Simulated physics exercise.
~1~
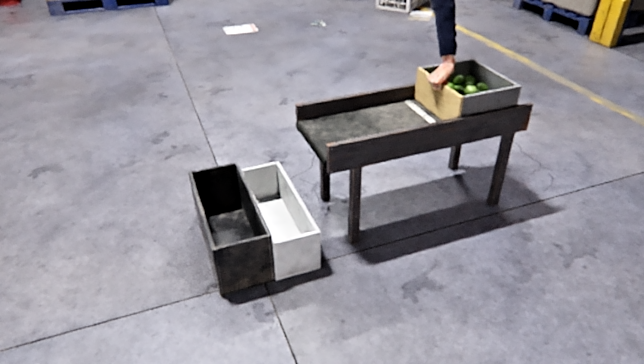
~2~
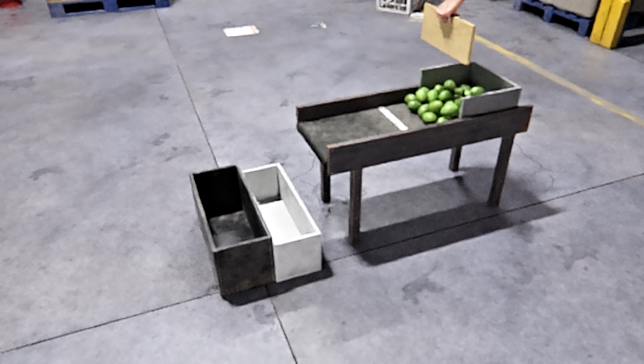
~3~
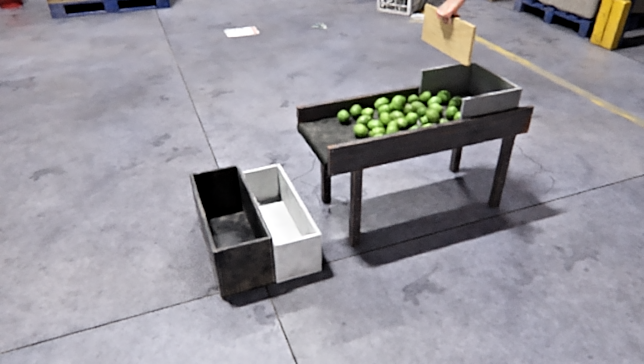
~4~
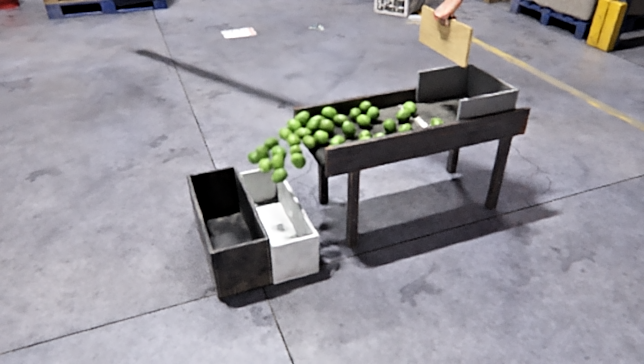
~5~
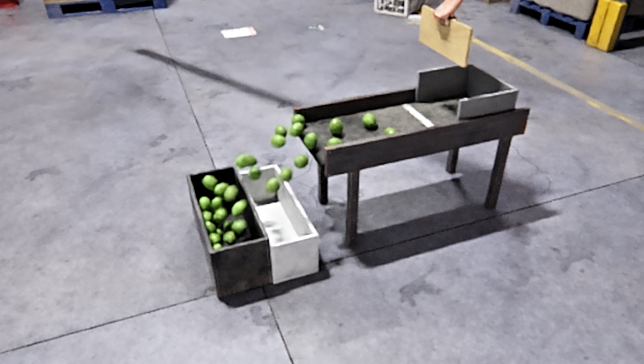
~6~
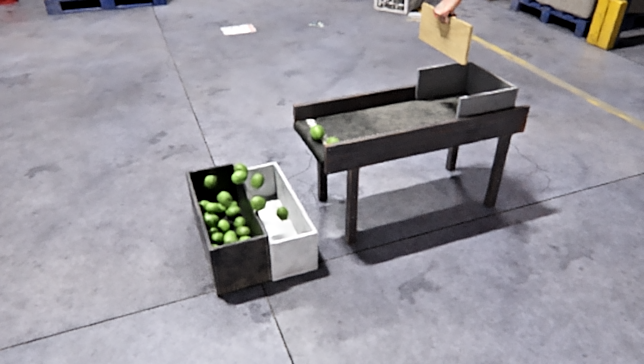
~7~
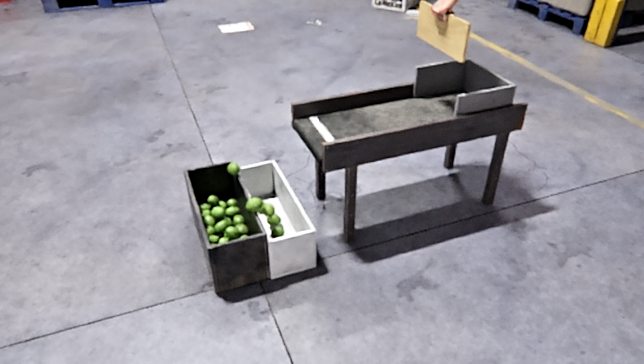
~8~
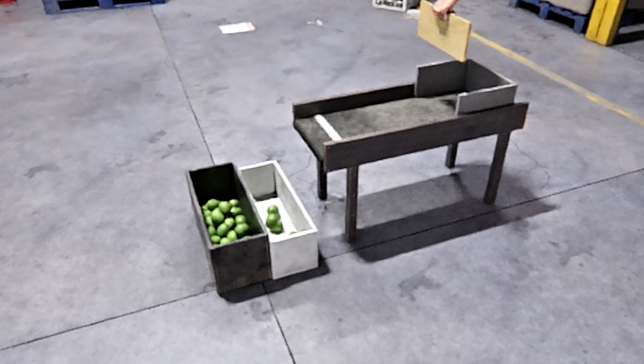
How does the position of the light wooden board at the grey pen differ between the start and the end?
At the start the board stands upright on the belt, closing the open side of the grey pen. By the end it is held up in the air by a hand, above the pen, leaving that side open.
Green limes riding a belt after a hand lifts a board, then dropping mostly into a black tub, a few into white.
